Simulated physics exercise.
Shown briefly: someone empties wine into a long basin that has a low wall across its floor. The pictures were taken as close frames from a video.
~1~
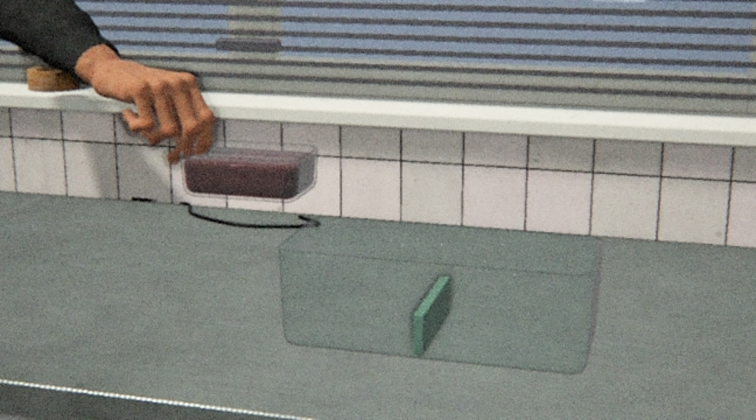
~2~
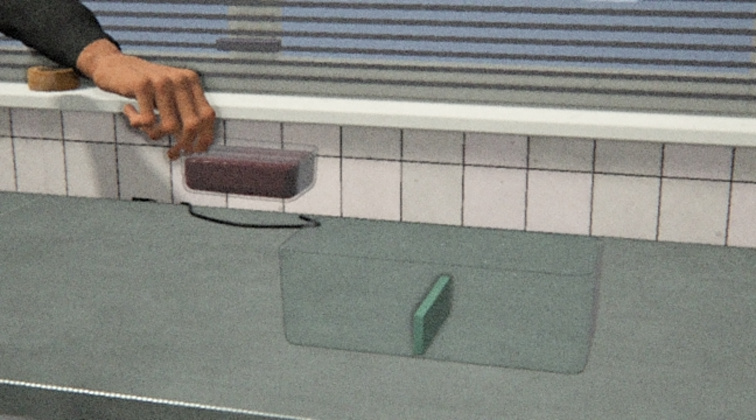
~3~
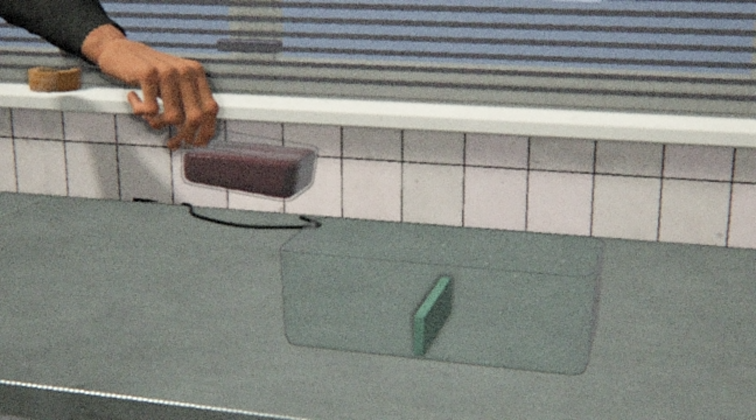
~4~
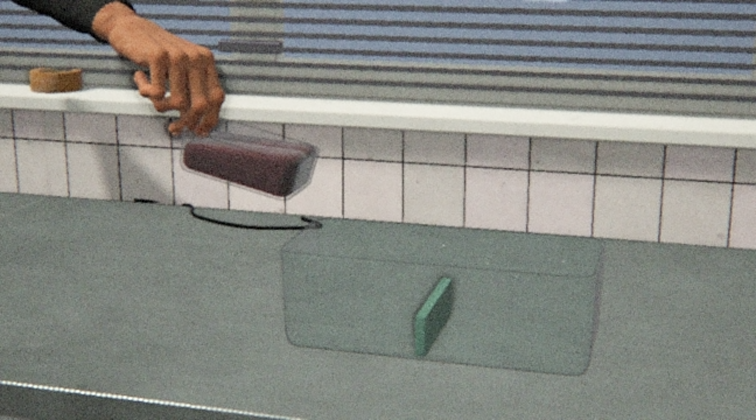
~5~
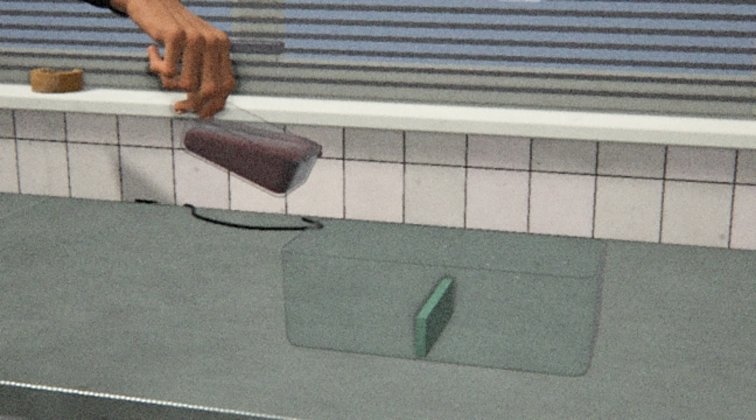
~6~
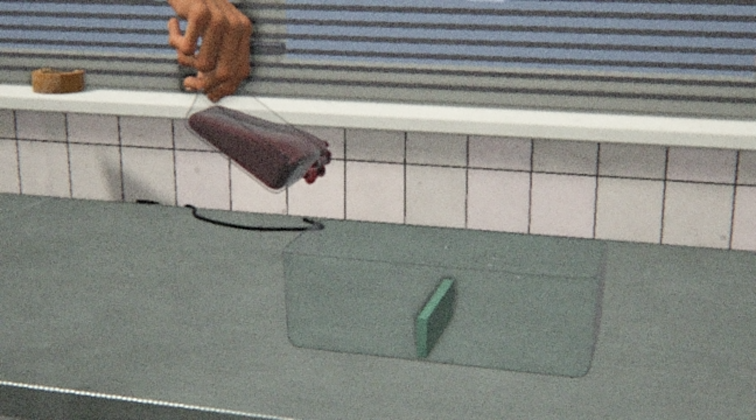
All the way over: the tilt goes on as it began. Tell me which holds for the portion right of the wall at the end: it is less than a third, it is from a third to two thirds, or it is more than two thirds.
It is less than a third.
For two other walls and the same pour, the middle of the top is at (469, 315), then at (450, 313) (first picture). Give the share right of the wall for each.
Result: 15 % first, 20 % second.
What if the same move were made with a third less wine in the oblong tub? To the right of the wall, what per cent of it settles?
My estimate is about 5 percent.
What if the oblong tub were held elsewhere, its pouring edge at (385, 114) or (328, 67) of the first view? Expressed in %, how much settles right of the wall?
The first start gives some 85 %, the second some 70 %.
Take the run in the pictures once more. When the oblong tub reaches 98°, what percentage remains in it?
5 per cent or so.
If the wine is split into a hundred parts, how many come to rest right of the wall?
Share: Roughly 5 %.
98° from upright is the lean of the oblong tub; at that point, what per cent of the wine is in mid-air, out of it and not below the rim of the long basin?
Near 50 parts in a hundred.
A moment on, the oblong tub is tipped on its side and 6 per cent is still to pour, 45 is left of the wall and 0 right of it.
Next, the oblong tub is tipped right over and 0 per cent is still to pour, 92 is left of the wall and 4 right of it.
Then the oblong tub is tipped right over and 0 per cent is still to pour, 88 is left of the wall and 5 right of it.
Later the oblong tub is tipped right over and 0 per cent is still to pour, 88 is left of the wall and 6 right of it.
In the end 87 per cent lies left of the wall, 6 right of it and 6 outside.
